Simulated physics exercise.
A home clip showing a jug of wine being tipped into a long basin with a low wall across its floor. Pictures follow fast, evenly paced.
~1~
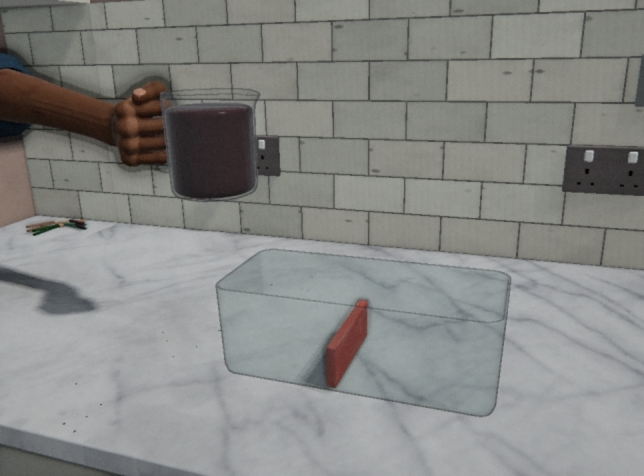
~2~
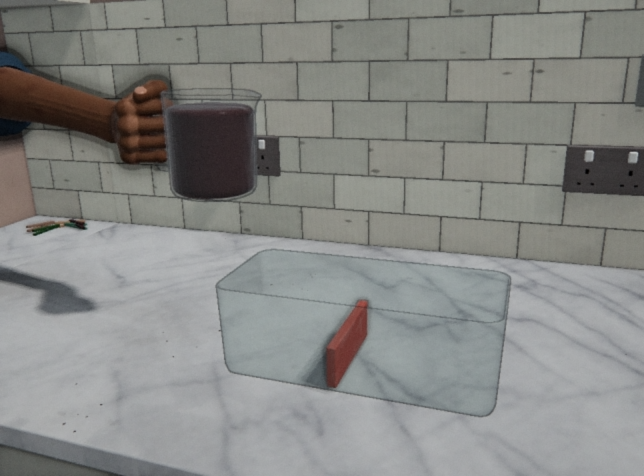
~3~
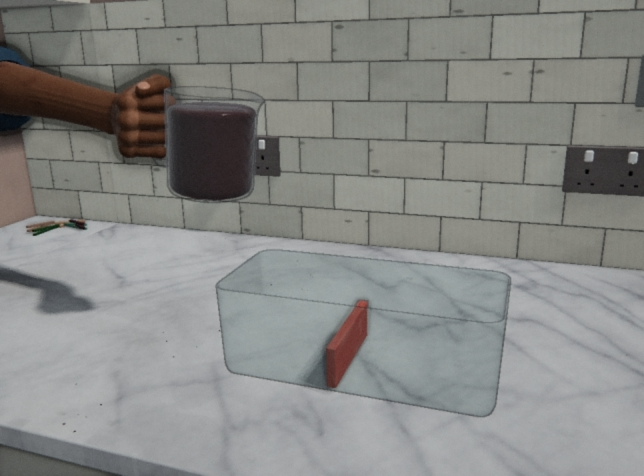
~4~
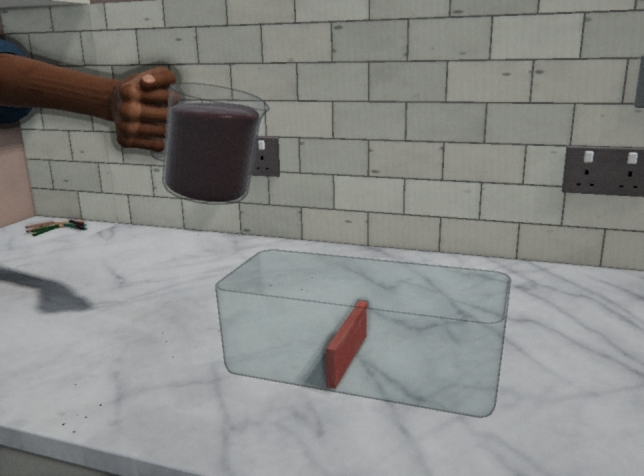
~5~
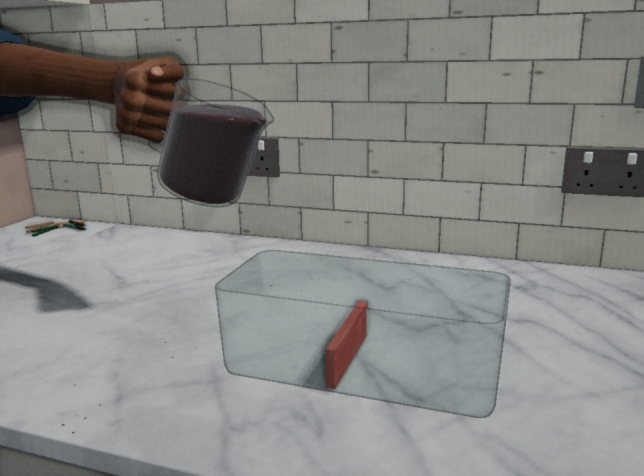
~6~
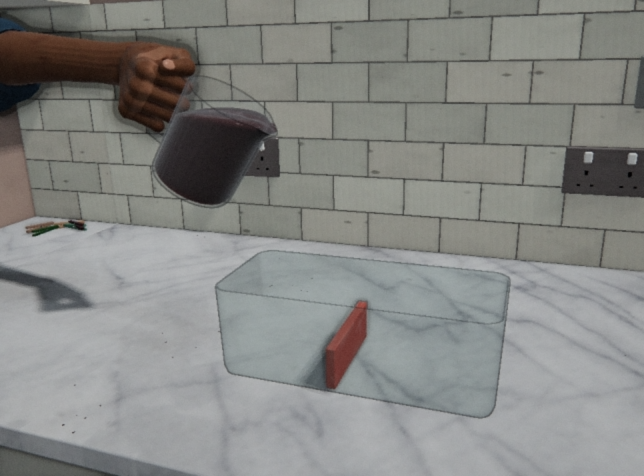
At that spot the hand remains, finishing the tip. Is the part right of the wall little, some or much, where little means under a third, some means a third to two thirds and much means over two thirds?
Little.
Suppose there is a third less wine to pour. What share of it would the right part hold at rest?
5 per cent.
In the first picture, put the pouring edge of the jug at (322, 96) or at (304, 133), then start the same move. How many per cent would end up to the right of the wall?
Estimate, first then second: 95 per cent and 80 per cent.
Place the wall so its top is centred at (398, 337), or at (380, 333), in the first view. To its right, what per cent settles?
About 10 % for the first and about 5 % for the second.
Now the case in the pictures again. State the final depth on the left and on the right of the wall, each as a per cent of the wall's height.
Left of the wall 70 %, right of the wall 10 %.
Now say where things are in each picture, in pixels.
In the first picture, it leans 0°; its right rim is at (259, 94); the wine meets the walls at (175, 107) and (252, 107); the long basin's rim runs from (240, 268) to (508, 298); the wall's top is at (349, 324).
In the second picture, it leans 1°; its right rim is at (260, 95); the wine meets the walls at (175, 106) and (252, 109).
In the third picture, it leans 6°; its right rim is at (263, 100); the wine meets the walls at (177, 105) and (254, 111).
In the fourth picture, it leans 13°; its right rim is at (268, 109); the wine meets the walls at (180, 106) and (258, 114).
In the fifth picture, it leans 22°; its right rim is at (273, 121); the wine meets the walls at (179, 121) and (265, 118).
In the sixth picture, it leans 33°; its right rim is at (276, 135); the wine meets the walls at (174, 133) and (275, 127).
A moment on, the jug is tipped on its side and 61 per cent is still to pour, 9 is left of the wall and 0 right of it.
Next, the jug is tipped on its side and 23 per cent is still to pour, 50 is left of the wall and 5 right of it.
Then the jug is tipped on its side and 8 per cent is still to pour, 68 is left of the wall and 10 right of it.
Later the jug is tipped on its side and 3 per cent is still to pour, 78 is left of the wall and 11 right of it.
In the end 81 per cent lies left of the wall, 13 right of it and 6 outside.
